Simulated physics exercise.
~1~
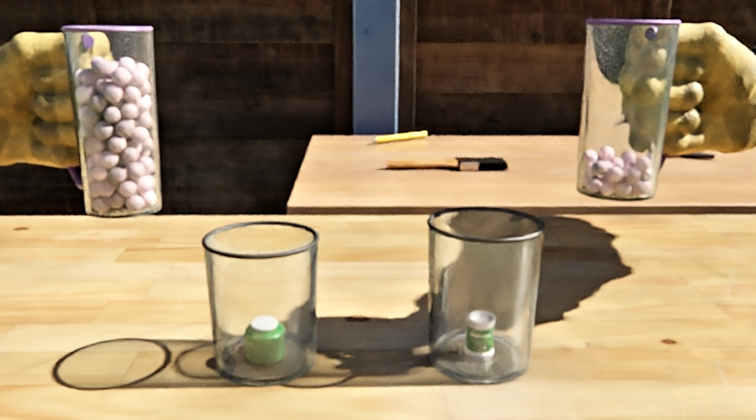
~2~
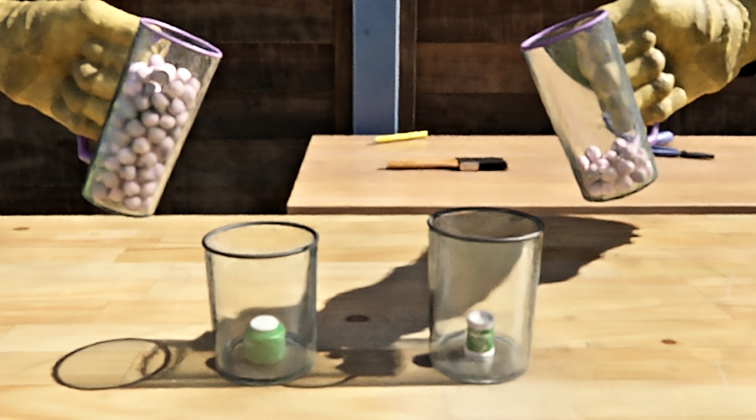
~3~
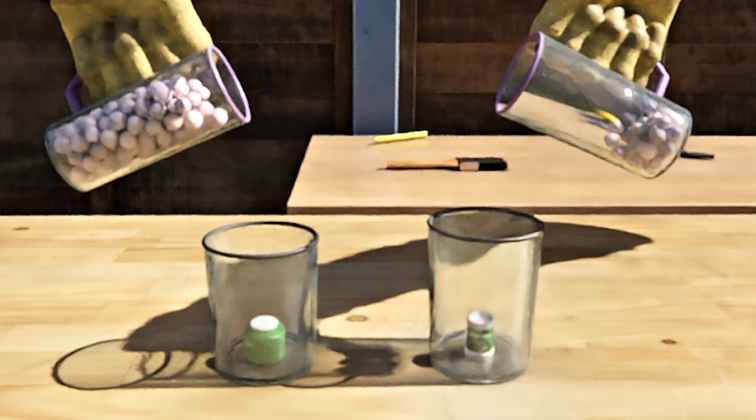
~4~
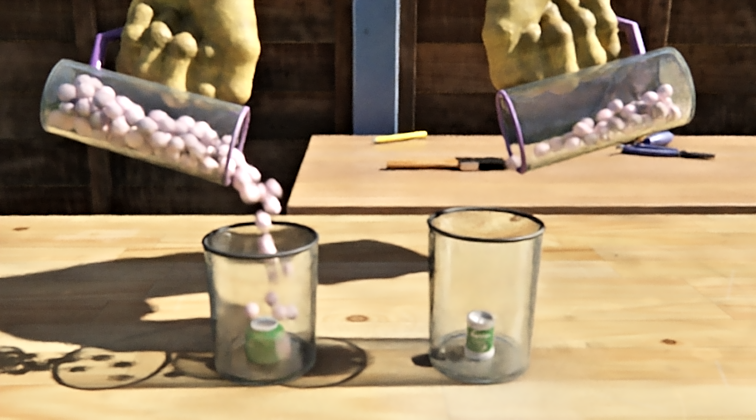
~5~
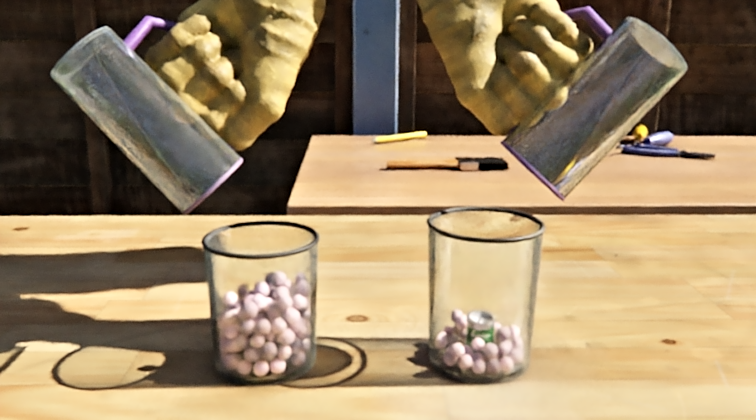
Gloved hands tipping pale beads from two cups into clear containers, burying the left green object while the right one still shows.
